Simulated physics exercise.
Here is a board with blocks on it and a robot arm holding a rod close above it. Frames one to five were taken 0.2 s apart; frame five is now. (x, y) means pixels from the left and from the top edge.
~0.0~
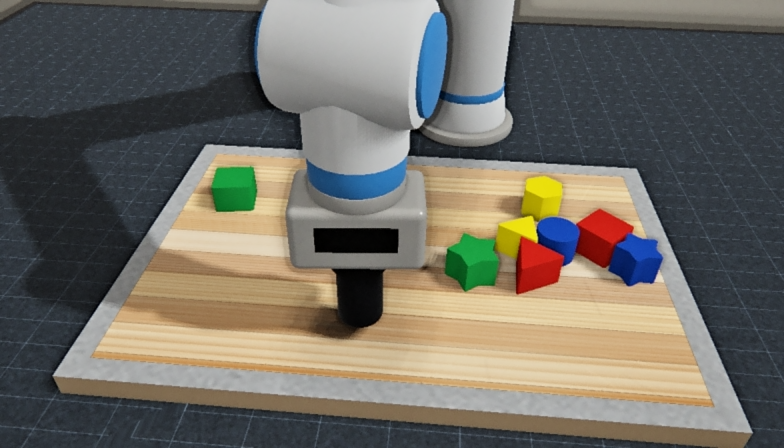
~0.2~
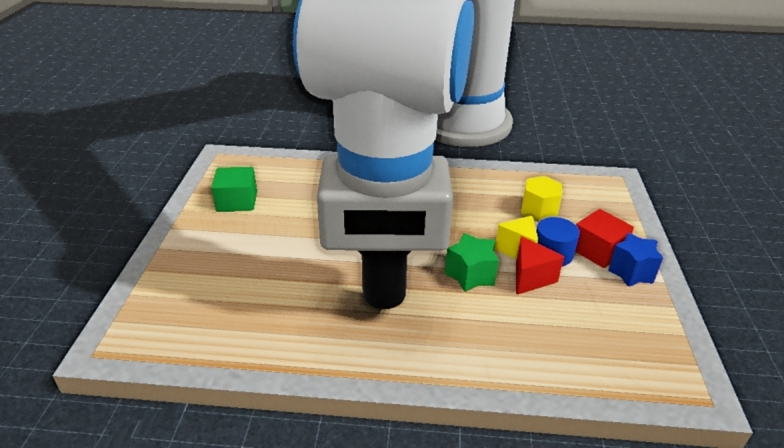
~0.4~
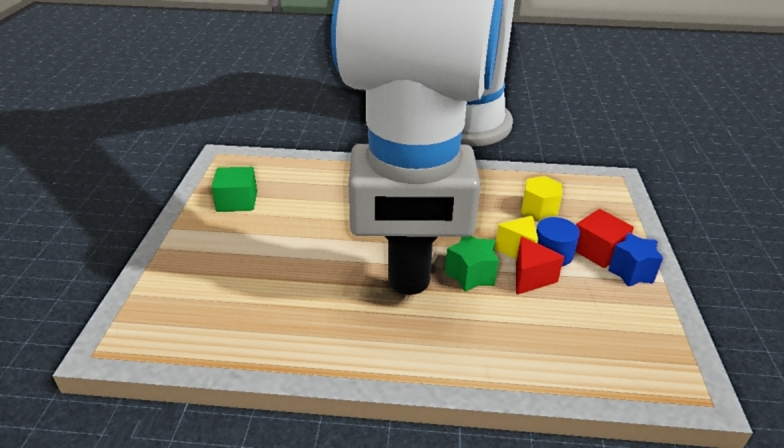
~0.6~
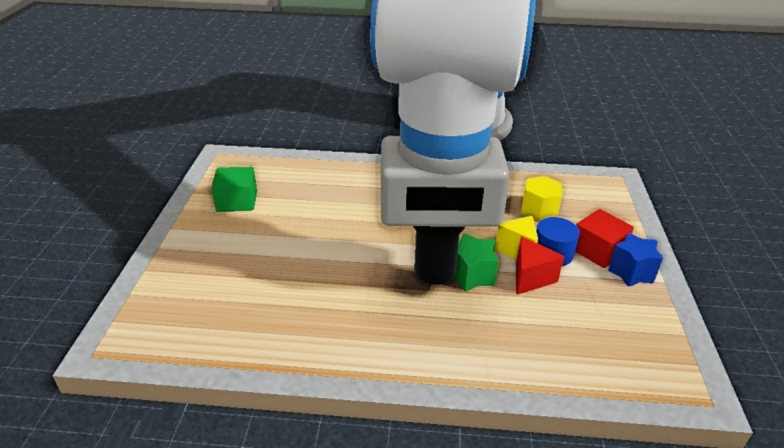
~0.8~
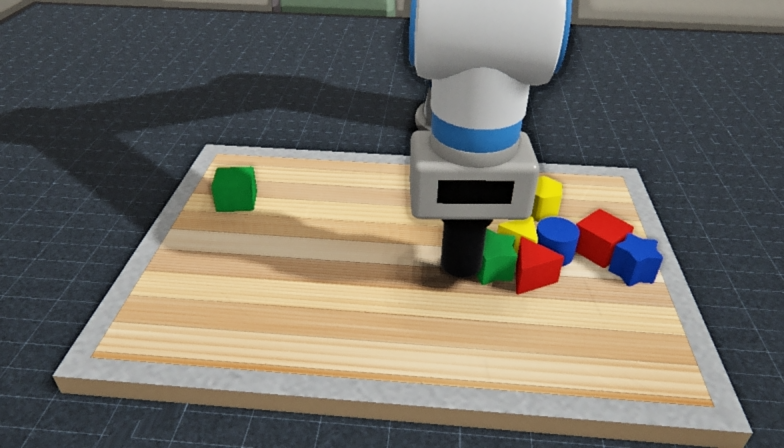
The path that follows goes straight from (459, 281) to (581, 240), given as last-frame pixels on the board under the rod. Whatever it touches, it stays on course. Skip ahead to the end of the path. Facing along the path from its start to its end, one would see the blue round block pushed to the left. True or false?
The claim holds.
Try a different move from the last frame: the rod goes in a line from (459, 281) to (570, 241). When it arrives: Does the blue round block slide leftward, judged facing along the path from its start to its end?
I expect so.
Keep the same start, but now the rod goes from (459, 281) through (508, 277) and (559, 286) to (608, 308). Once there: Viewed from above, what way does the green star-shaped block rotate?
Turns anticlockwise.
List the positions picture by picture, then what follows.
In the first picture, tip of the rod (361, 313), middles of tops, green star-shaped block (475, 249), yellow triangular block (522, 226), red triangular block (536, 253), yellow six-sided block (544, 186), blue round block (558, 229), red square block (605, 225).
In the second picture, rod (384, 296), nothing pushed.
In the third picture, rod (409, 282), nothing pushed.
In the fourth picture, rod (435, 273), nothing pushed.
In the fifth picture, rod (461, 266), green star-shaped block (494, 243), yellow triangular block (522, 226), red triangular block (536, 253), yellow six-sided block (544, 186), blue round block (558, 229), red square block (605, 225).
What follows on the original path. One third of the way, rod (504, 251); green star-shaped block (536, 229); yellow triangular block (531, 208); red triangular block (566, 252), turned 30° clockwise; blue round block (575, 220); red square block (617, 221), turned 30° clockwise.
Two thirds of the way, rod (546, 238); green star-shaped block (567, 210), turned 30° anticlockwise; yellow triangular block (533, 195), turned 60° anticlockwise; red triangular block (567, 252), turned 35° clockwise; yellow six-sided block (546, 180), turned 10° clockwise; blue round block (598, 202); red square block (636, 218), turned 75° clockwise.
At the end, rod (585, 225); green star-shaped block (592, 196), turned 40° anticlockwise; yellow triangular block (533, 194), turned 70° anticlockwise; red triangular block (568, 252), turned 40° clockwise; yellow six-sided block (546, 180), turned 15° clockwise; blue round block (619, 186); red square block (637, 218), turned 80° clockwise.
